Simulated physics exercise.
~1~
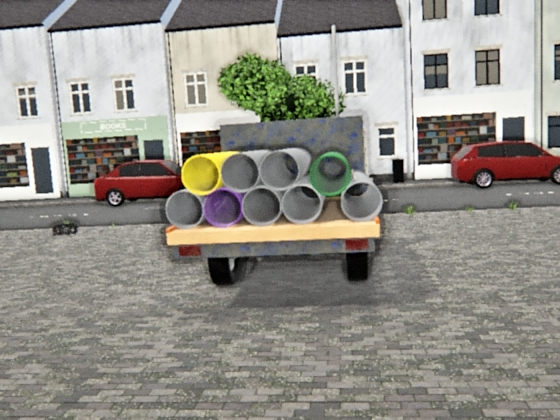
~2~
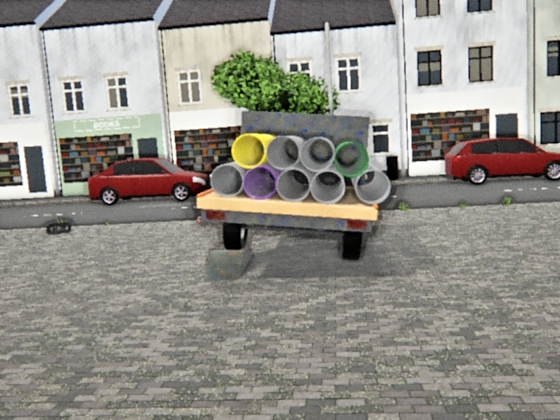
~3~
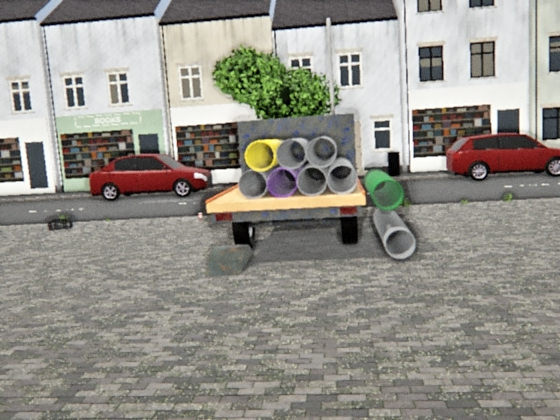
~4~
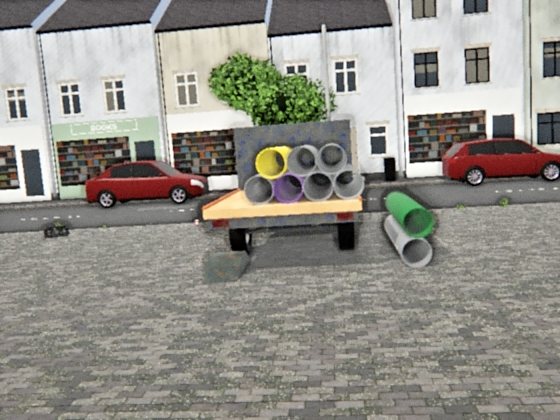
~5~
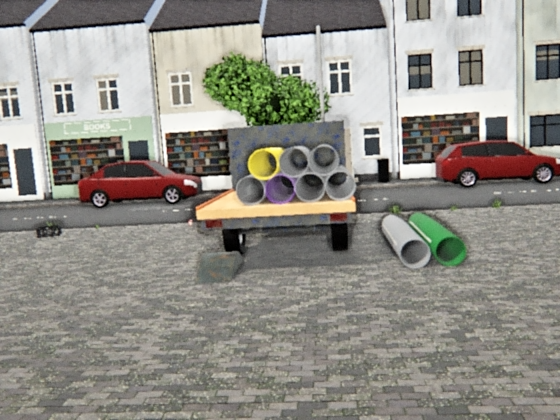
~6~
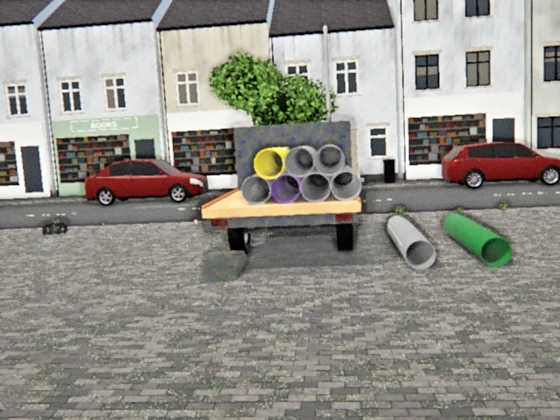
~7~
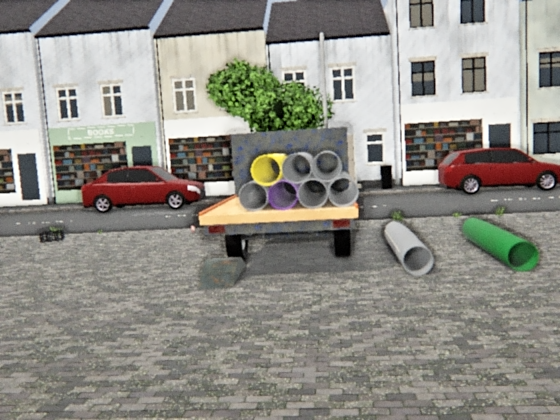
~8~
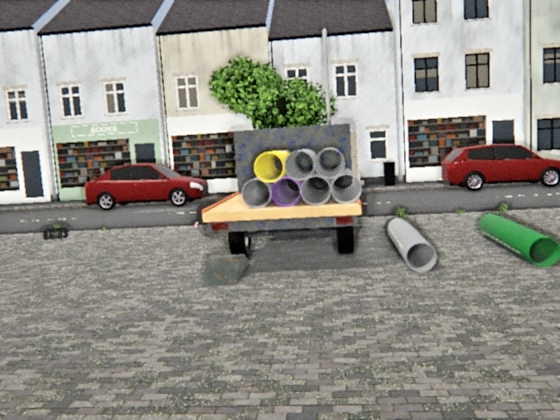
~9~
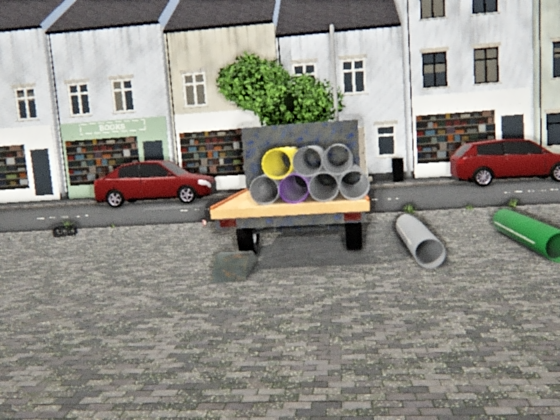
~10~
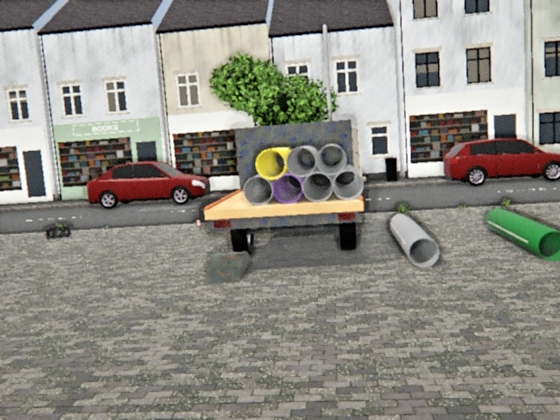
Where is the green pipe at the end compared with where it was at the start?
At the start the green pipe sat at the right end of the top row on the trailer. By the end it lay on the paving well off to the right, beyond the fallen grey pipe.
